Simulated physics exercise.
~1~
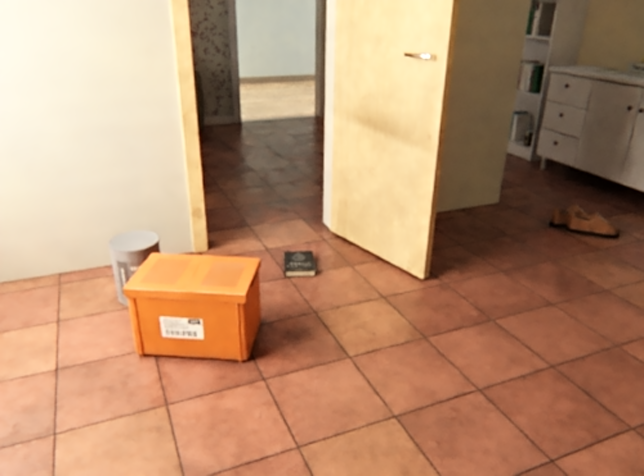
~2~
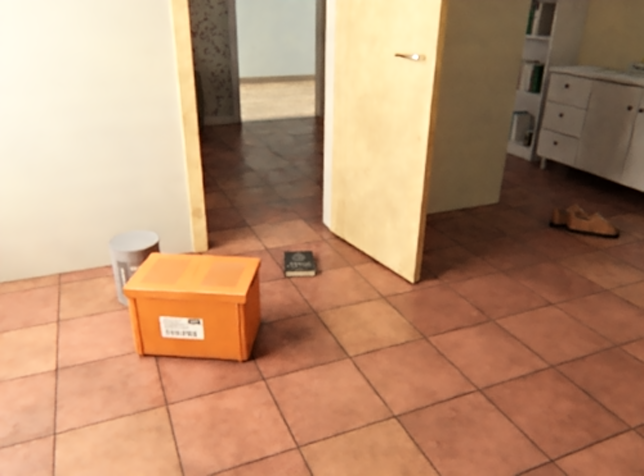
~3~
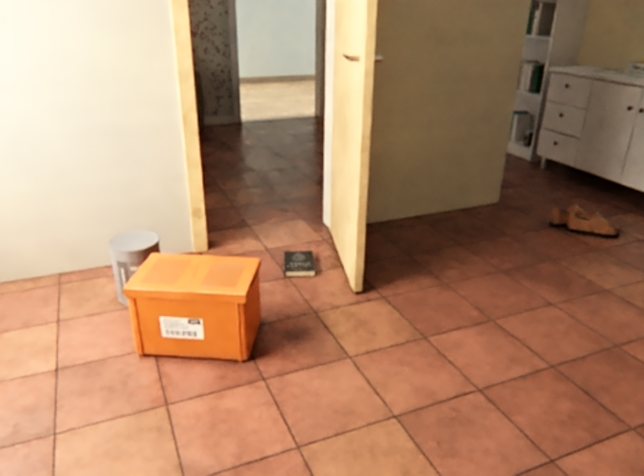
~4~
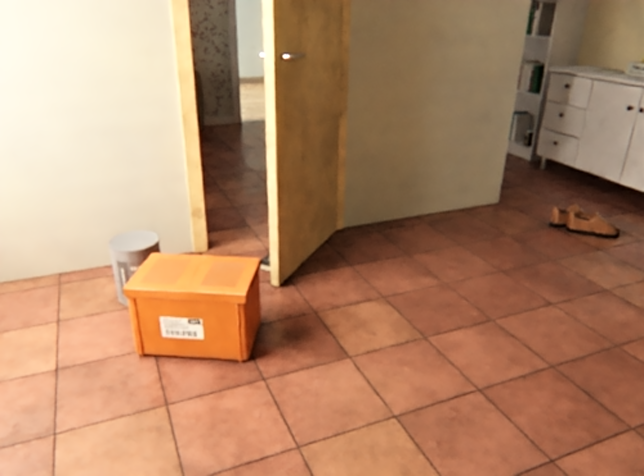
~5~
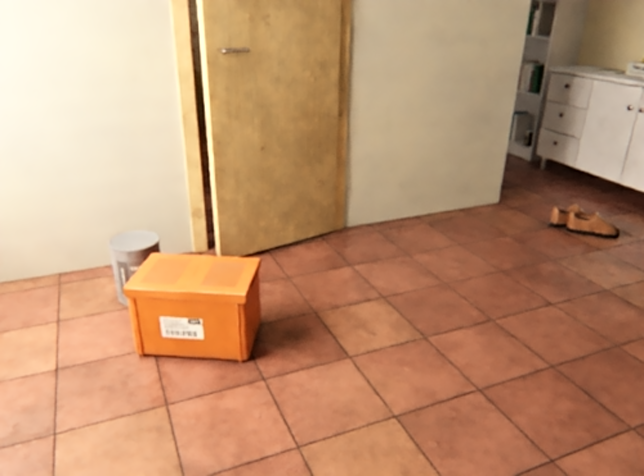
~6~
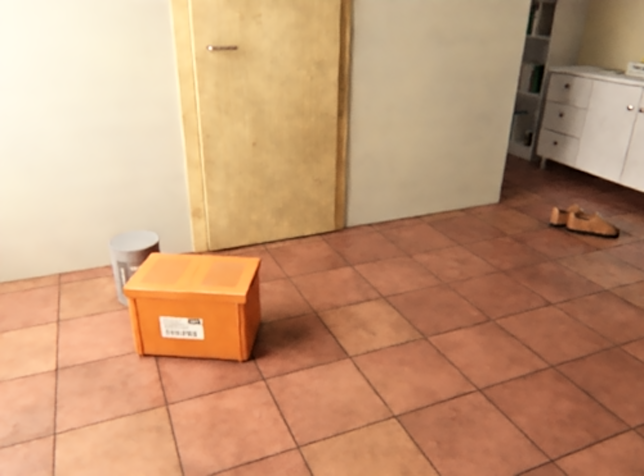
The open door swings left past a black book on the floor and closes fully.
